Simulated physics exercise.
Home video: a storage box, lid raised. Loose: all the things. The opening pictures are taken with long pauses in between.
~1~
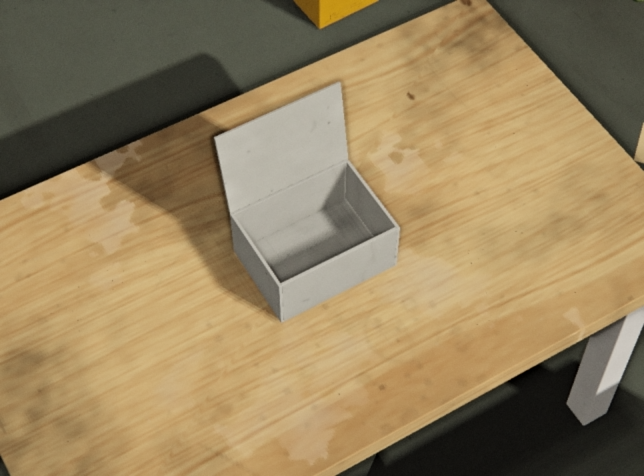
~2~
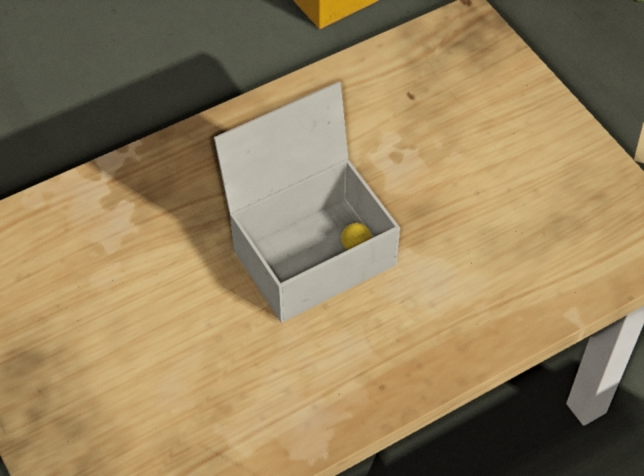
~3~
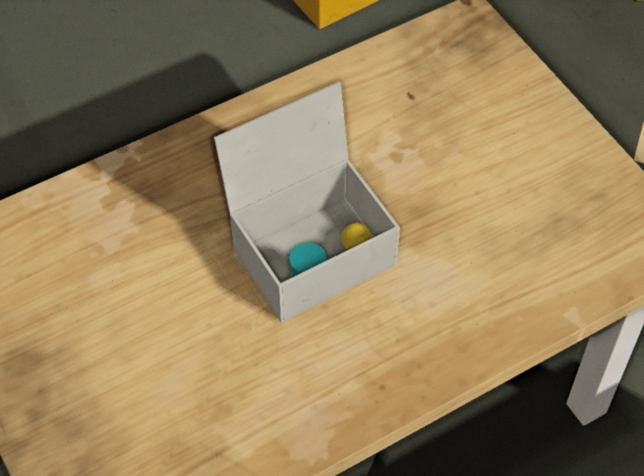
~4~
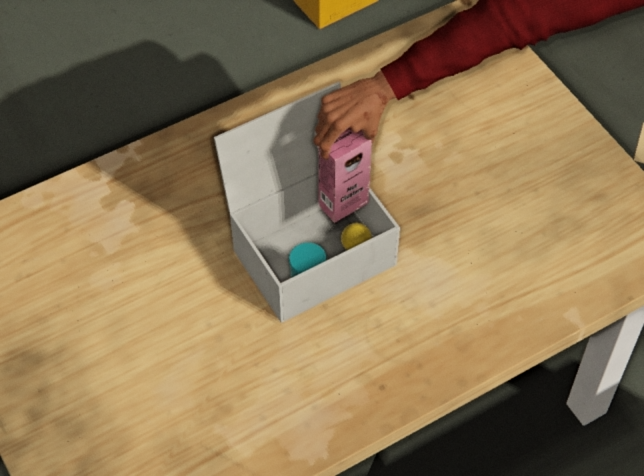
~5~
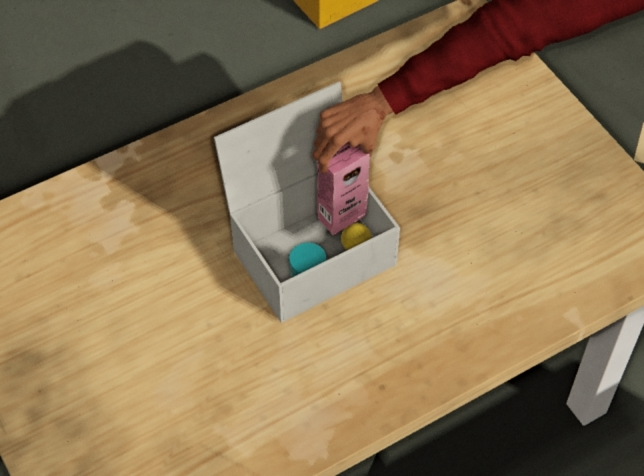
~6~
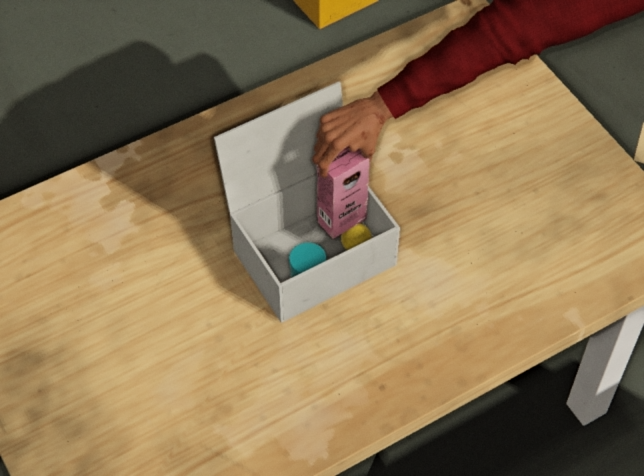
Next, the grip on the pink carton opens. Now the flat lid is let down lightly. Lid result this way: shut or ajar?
The lid is going to drop into place.
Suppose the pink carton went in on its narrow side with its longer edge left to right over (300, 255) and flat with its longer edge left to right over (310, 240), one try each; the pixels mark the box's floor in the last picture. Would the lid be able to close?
So, first it fits down fine, then it fits down fine.
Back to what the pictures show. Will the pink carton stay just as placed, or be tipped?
As it turns out, it changes its angle.
Then, 0.40 s later than the last frame, pink carton tilted by 59° near (312, 226); yellow lemon moved a little.
Then, 1.40 s later than the last frame, lid 69° above the rim; pink carton on its side near (301, 239); yellow lemon moved a little.
Then, 2.00 s later than the last frame, lid 23° above the rim; pink carton on its side near (301, 239); yellow lemon moved a little.
When it is over, lid shut; lying over in the box, pink carton; the other 2 as before. End places, in pixels of the last picture, pink carton near (301, 239).
